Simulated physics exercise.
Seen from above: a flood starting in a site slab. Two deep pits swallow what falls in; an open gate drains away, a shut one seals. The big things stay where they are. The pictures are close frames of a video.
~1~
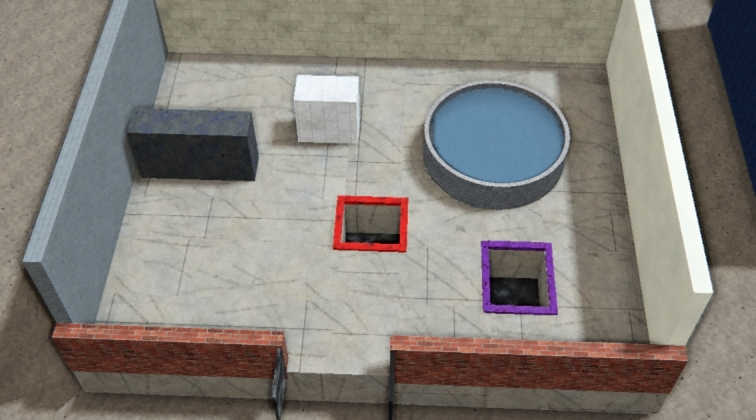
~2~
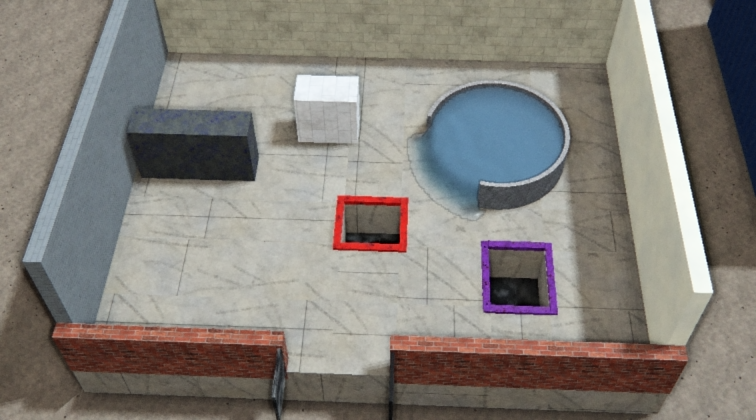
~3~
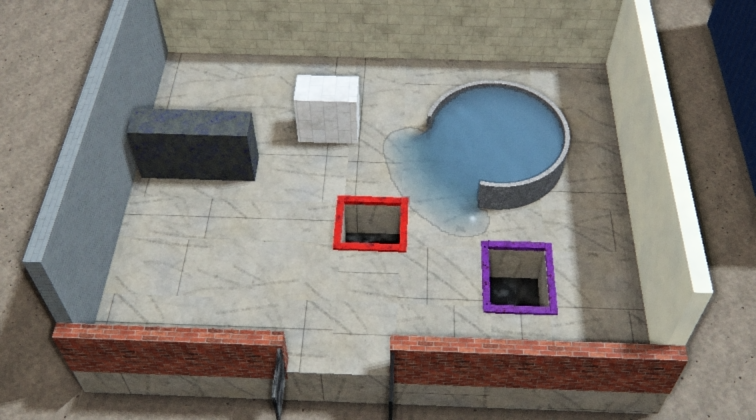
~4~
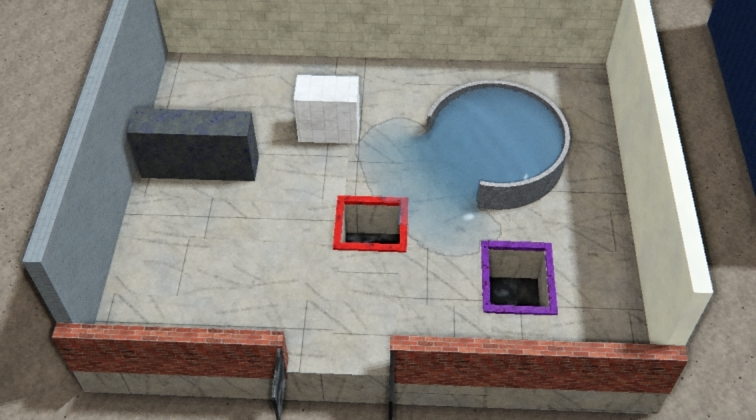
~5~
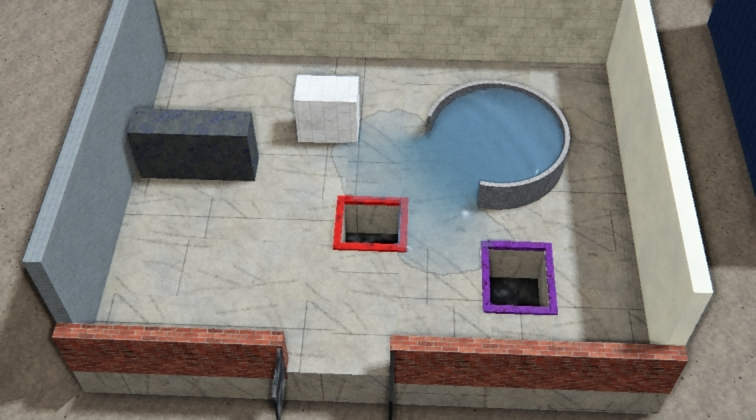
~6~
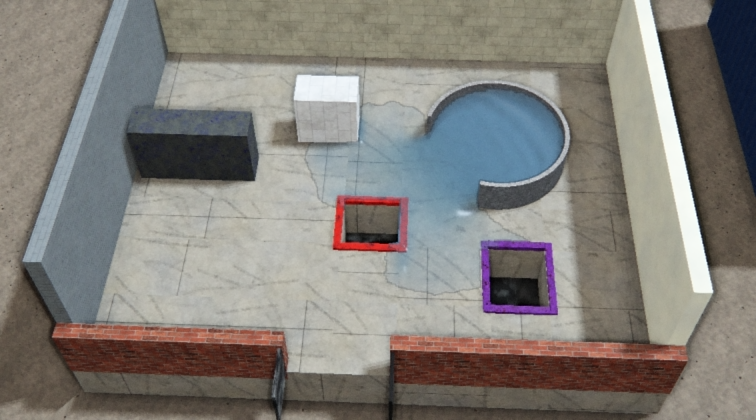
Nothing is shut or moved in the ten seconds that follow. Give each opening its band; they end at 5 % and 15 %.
One by one: The gate takes from 5 to 15 %; the red pit takes over 15 %; the purple pit takes under 5 %.
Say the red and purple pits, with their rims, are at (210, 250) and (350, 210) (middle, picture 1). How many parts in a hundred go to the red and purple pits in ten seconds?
Parts in a hundred: Red 2, purple 30.
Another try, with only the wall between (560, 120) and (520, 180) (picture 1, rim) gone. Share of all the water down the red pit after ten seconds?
Parts in a hundred: Red 0.
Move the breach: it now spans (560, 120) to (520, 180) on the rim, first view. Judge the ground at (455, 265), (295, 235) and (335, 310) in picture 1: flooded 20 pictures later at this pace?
In turn: Free of water, free of water, covered.
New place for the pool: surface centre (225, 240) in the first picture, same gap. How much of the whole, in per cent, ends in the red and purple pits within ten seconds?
In per cent: Red 2, purple 2.
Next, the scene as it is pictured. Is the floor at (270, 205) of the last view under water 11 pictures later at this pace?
There: Flooded.
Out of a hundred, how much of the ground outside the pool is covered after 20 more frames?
About 50 per cent.
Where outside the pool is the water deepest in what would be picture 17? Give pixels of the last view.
Roughly at (262, 177).
A moment on, water covers 25 % of the floor; the gate 0 %, the red pit 6 %, the purple pit 0 %.
Next, water covers 35 % of the floor; the gate 2 %, the red pit 13 %, the purple pit 0 %.
Then, water covers 50 % of the floor; the gate 6 %, the red pit 19 %, the purple pit 0 %.
Later, water covers 65 % of the floor; the gate 9 %, the red pit 22 %, the purple pit 0 %.
In the end, water covers 80 % of the floor; the gate 13 %, the red pit 23 %, the purple pit 0 %.
